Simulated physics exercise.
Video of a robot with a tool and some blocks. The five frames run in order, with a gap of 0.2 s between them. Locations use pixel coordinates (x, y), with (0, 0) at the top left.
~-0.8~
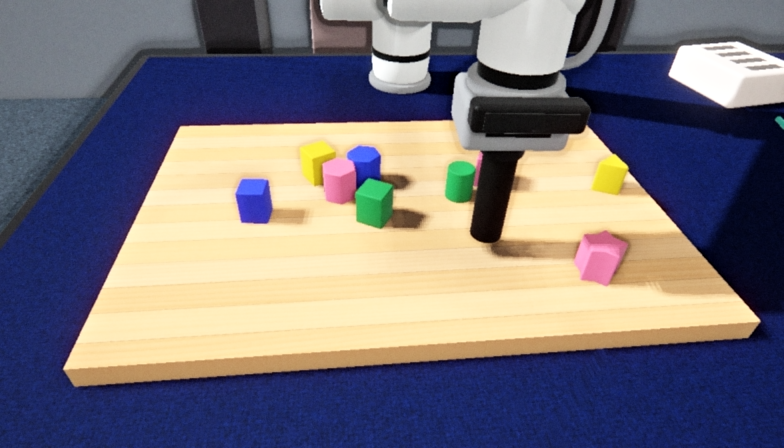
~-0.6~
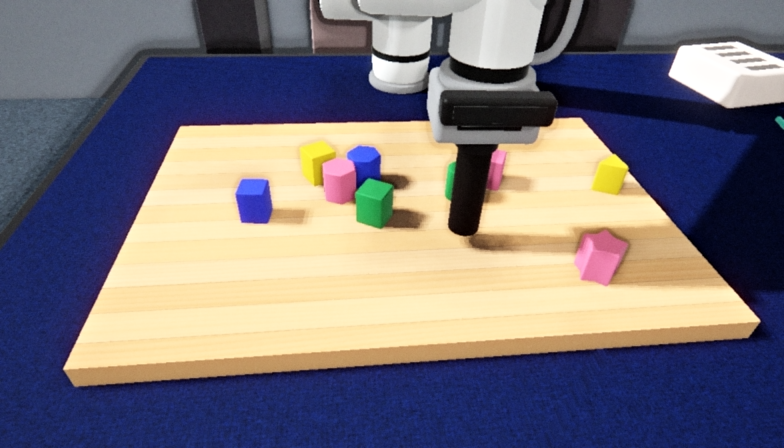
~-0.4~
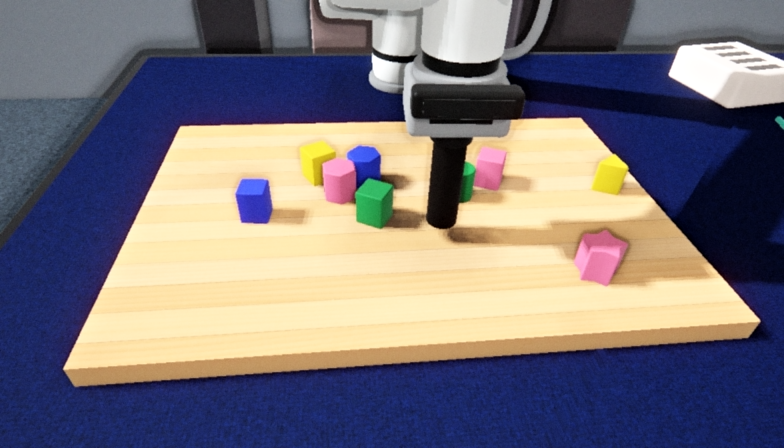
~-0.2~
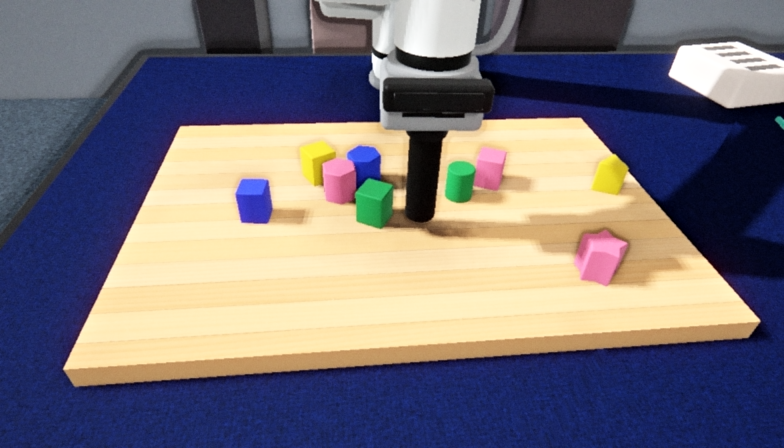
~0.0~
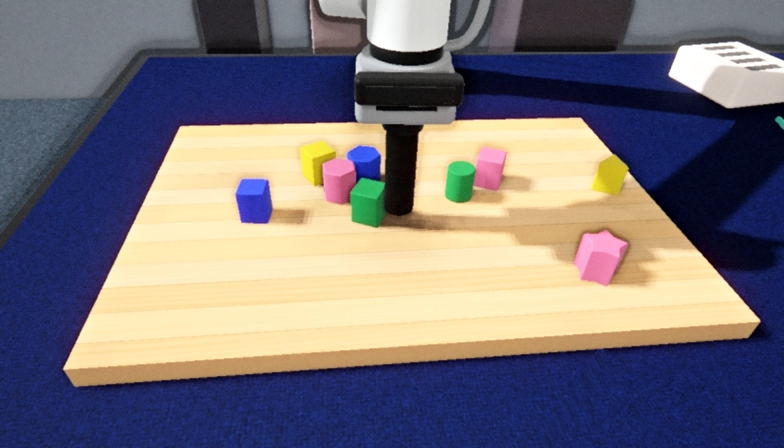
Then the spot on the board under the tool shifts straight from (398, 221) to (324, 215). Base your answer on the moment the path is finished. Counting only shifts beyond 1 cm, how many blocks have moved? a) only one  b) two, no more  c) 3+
My answer is option a.
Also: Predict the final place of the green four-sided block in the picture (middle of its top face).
At pixel (292, 182).
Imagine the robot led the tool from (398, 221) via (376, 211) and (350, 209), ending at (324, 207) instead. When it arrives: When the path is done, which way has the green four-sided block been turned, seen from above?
It spins anti-clockwise.
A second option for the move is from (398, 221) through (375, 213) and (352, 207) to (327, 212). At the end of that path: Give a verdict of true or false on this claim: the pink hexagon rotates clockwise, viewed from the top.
True
On the path given first. Halfway along, tool at (359, 204); green four-sided block at (329, 185).
At the end, tool at (323, 201); pink hexagon still; green four-sided block at (292, 182).
